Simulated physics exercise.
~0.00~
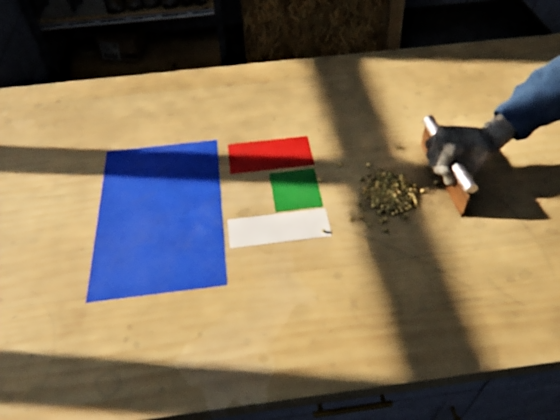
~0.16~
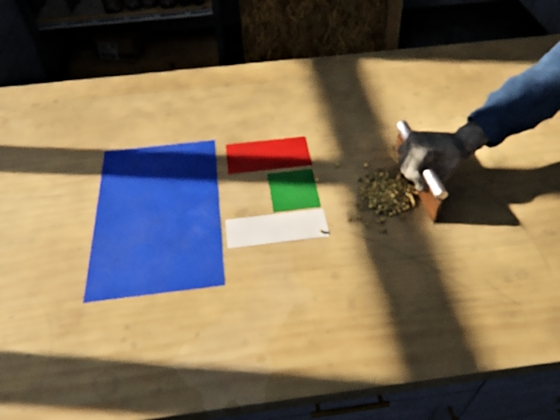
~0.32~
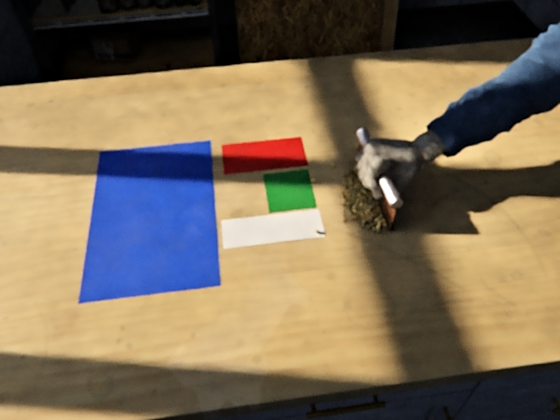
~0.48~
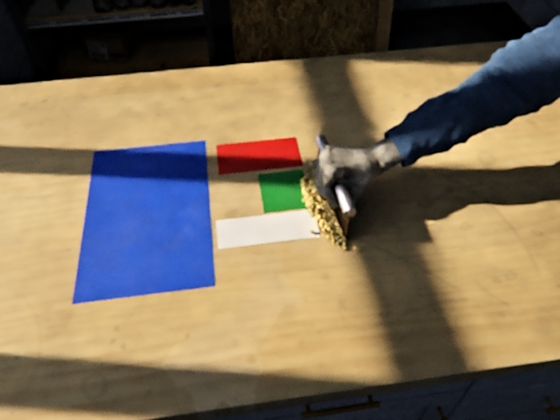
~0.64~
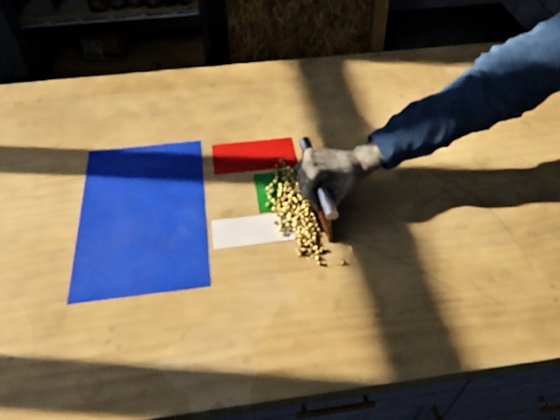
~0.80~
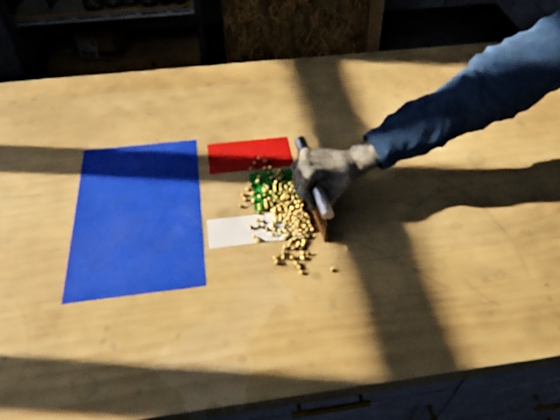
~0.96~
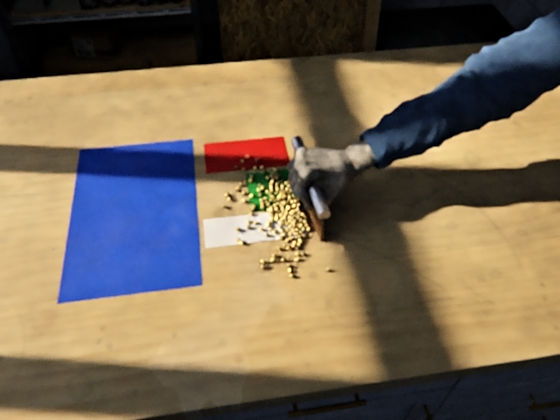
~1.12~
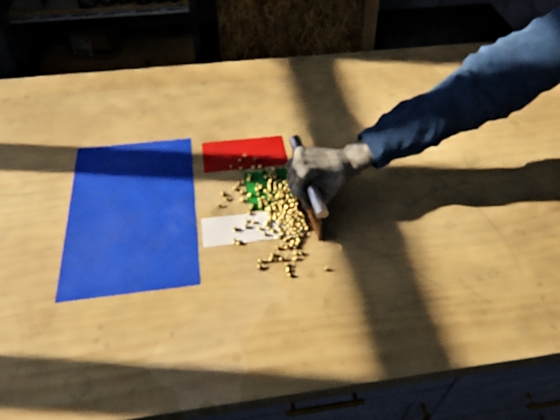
The video shows a gloved hand sliding a scraper leftward across a wooden table, pushing a pile of small beans toward coloured mats. The hand stops, and the beans spread and settle mostly over the green and white mats, with some on bare wood, short of the blue mat.
